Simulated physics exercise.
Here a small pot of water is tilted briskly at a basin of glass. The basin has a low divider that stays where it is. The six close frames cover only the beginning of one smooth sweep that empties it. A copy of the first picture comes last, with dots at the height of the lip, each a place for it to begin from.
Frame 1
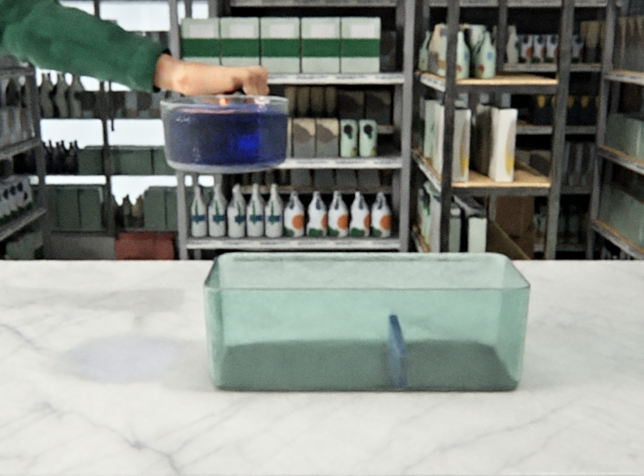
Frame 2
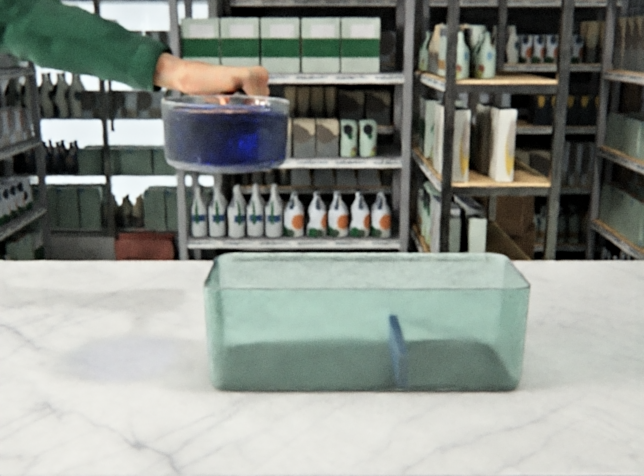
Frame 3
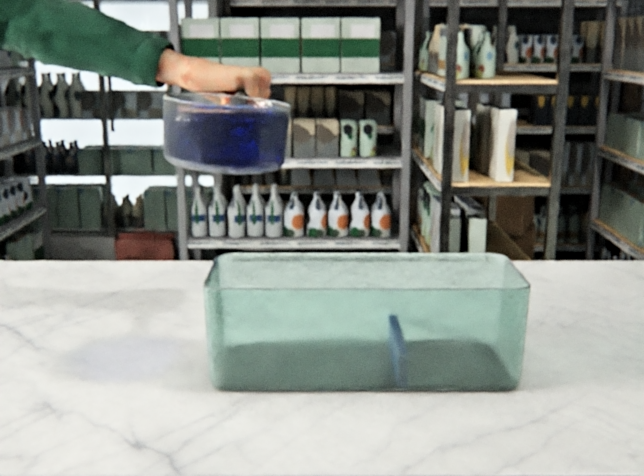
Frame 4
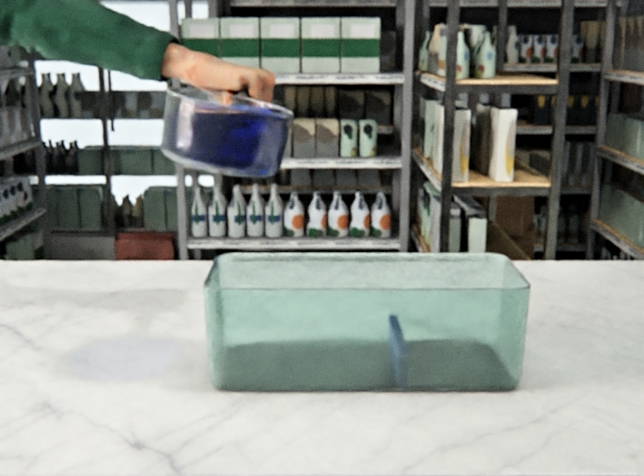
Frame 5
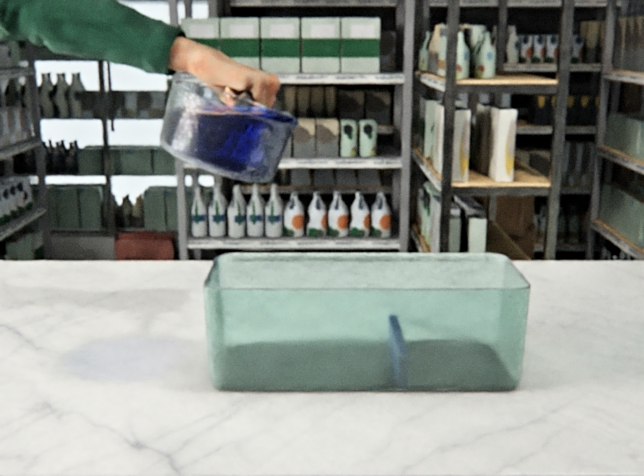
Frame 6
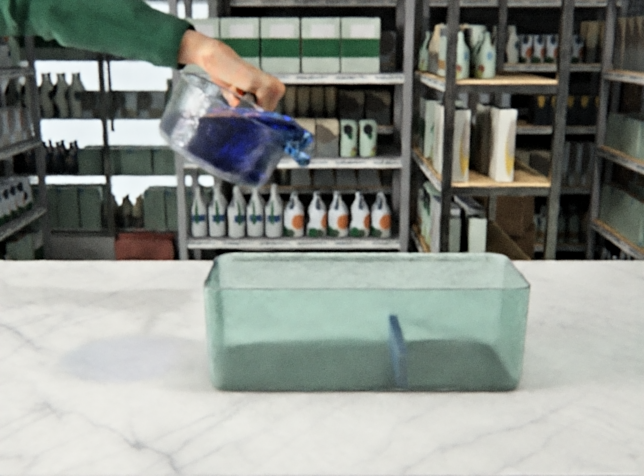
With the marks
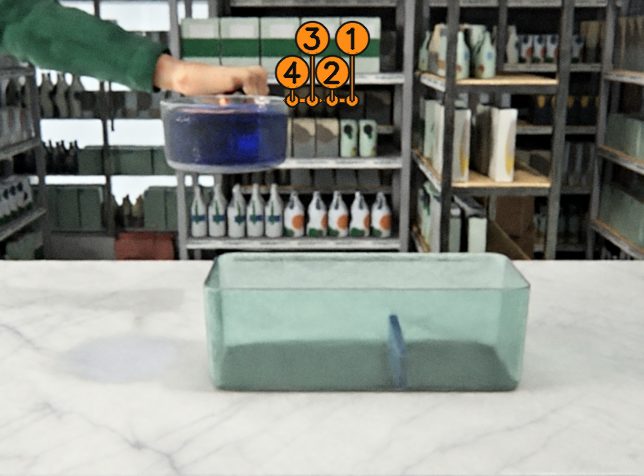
A hand in a green sleeve tilting a clear pot of blue water rightward above a glass basin, water starting over the lip.
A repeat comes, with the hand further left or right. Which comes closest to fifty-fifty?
2 is best.
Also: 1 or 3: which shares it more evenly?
That would be 1.
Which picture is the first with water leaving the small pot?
In picture 5.
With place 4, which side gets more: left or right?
The left one.
On the marked copy, 1 at (352, 100); 2 at (332, 100); 3 at (312, 100); 4 at (292, 100).
Choosing 1, about 35 % ends left of the wall and 64 % right of it.
Choosing 2, about 48 % ends left of the wall and 50 % right of it.
Choosing 3, about 73 % ends left of the wall and 25 % right of it.
Choosing 4, about 94 % ends left of the wall and 6 % right of it.
